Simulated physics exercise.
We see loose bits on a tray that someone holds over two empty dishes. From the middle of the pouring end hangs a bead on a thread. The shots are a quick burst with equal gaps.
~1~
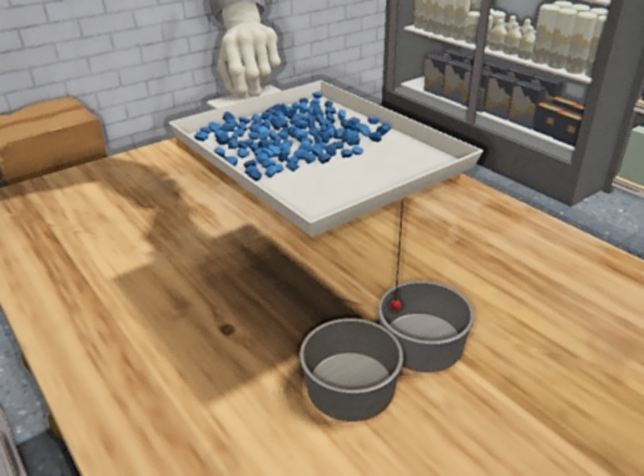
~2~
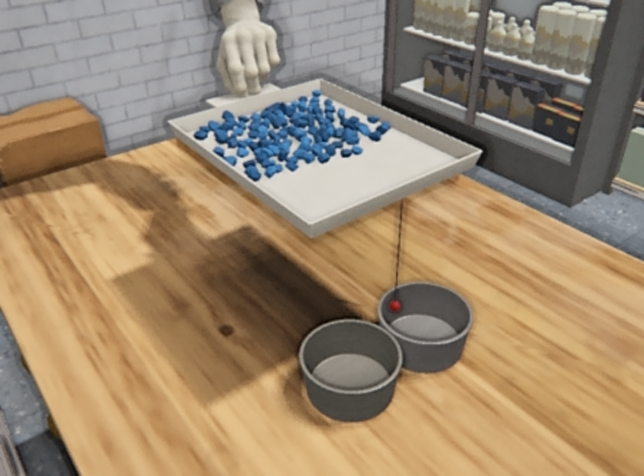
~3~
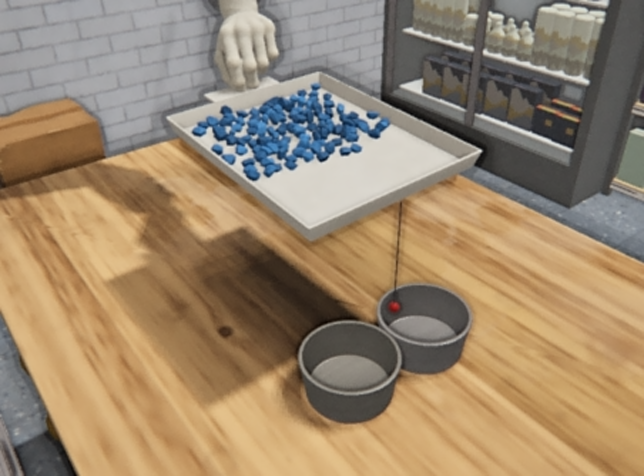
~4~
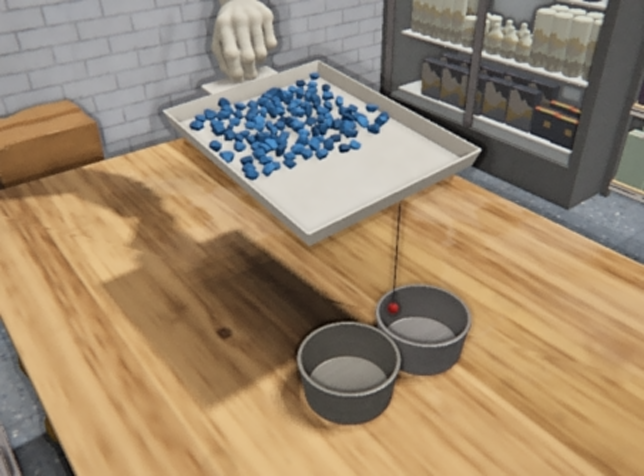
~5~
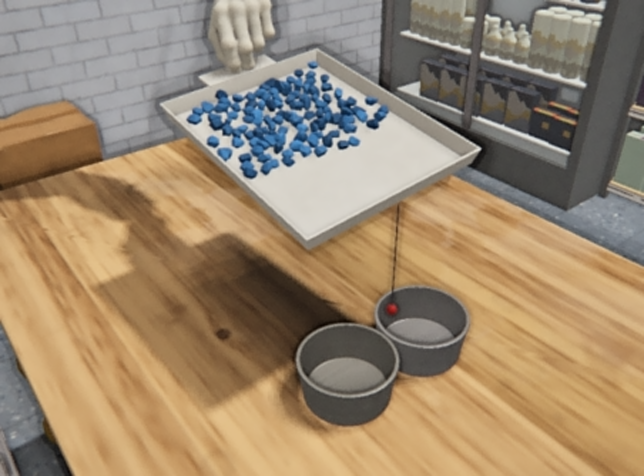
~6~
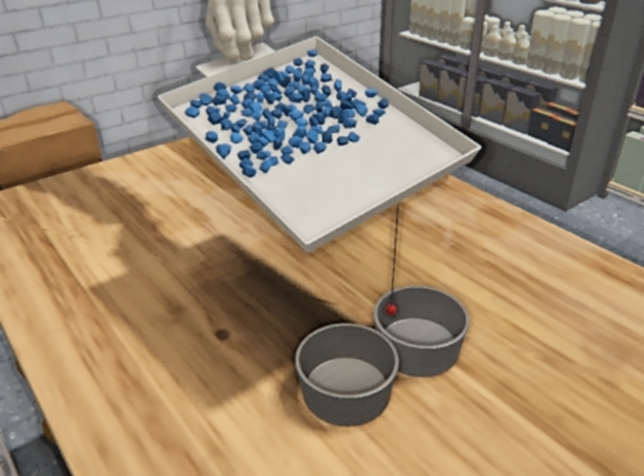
On a wooden table, two empty grey bowls sat below a tray of small blue stones while a pale hand slowly raised the tray's back end, and its front left corner dipped slightly.
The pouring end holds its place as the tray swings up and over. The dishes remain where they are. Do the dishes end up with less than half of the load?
No, they get over half.
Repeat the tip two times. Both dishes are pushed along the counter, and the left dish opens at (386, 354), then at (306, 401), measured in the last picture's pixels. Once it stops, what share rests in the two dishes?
20 %, 70 %.
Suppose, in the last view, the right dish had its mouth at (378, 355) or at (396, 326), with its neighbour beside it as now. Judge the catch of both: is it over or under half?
For the earlier try a larger portion is kept, for the later one a larger portion.
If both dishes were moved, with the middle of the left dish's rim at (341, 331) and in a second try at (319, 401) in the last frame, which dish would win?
So: The one further left first, and the one further left second.
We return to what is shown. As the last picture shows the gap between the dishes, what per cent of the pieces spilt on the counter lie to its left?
Left portion: Around 90 %.
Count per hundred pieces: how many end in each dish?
70 % left, 0 % right.
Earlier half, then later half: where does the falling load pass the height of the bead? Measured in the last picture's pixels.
The leading part at (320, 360), the rest of it at (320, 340).
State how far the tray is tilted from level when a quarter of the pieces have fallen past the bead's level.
The angle is around 70°.
Soon, tray tipped steeply; most on the tray; a stray few in the left dish; a small part in the air.
A while on, tray tipped right over; about a quarter on the tray; about a third in the left dish; about a quarter outside both; a small part in the air.
Towards the end, tray tipped past a quarter turn; about two thirds in the left dish; about a third outside both.
Finally, tray tipped past a quarter turn; about two thirds in the left dish; none in the right dish; about a third outside both.
